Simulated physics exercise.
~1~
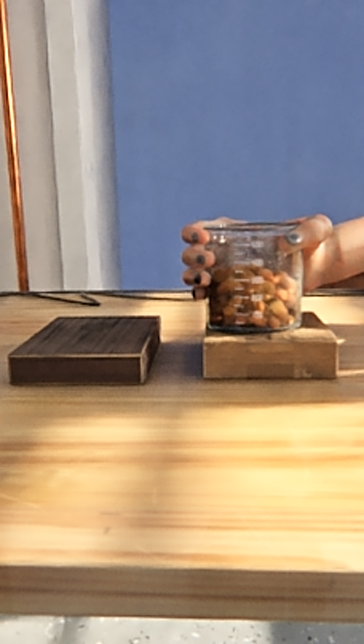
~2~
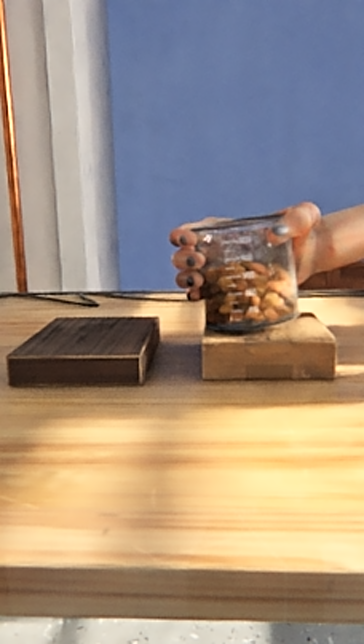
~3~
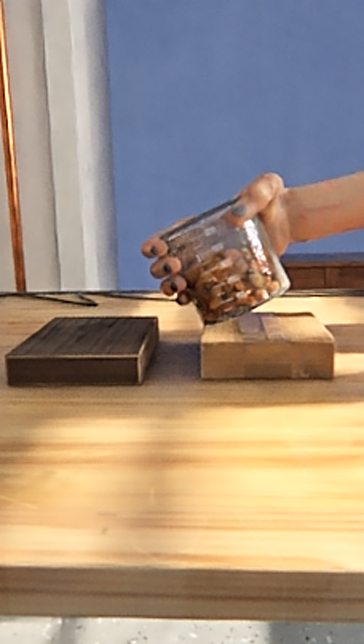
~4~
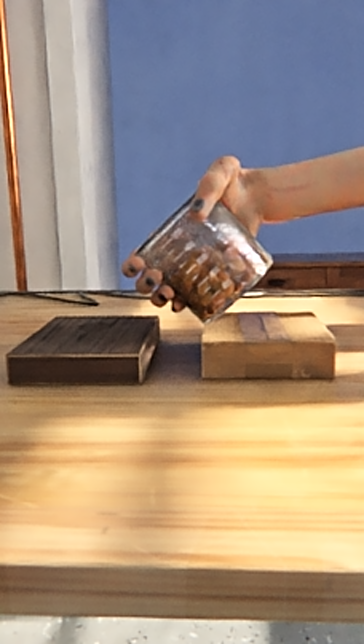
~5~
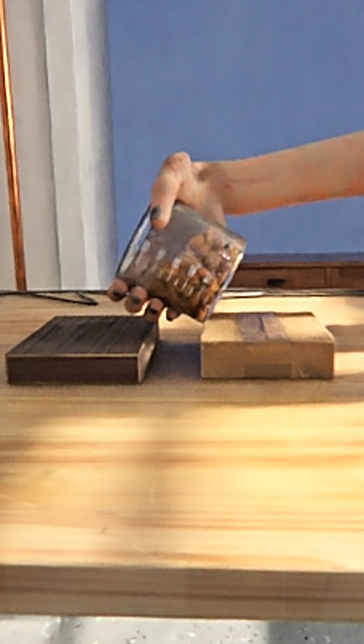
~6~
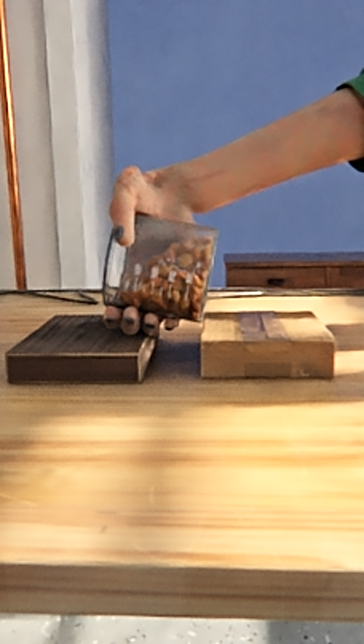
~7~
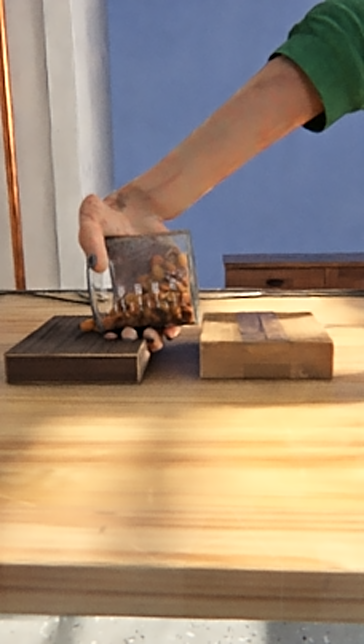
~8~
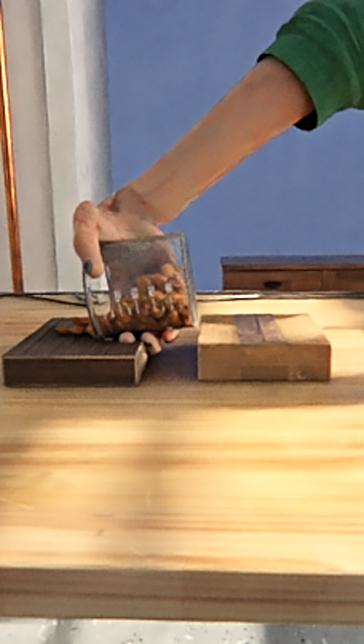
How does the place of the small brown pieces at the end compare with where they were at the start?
At the start they sat in the upright beaker above the pale block on the right. By the end they were farther left and slightly lower, mostly inside the tipped beaker by the dark block, with a few spilled onto that block.
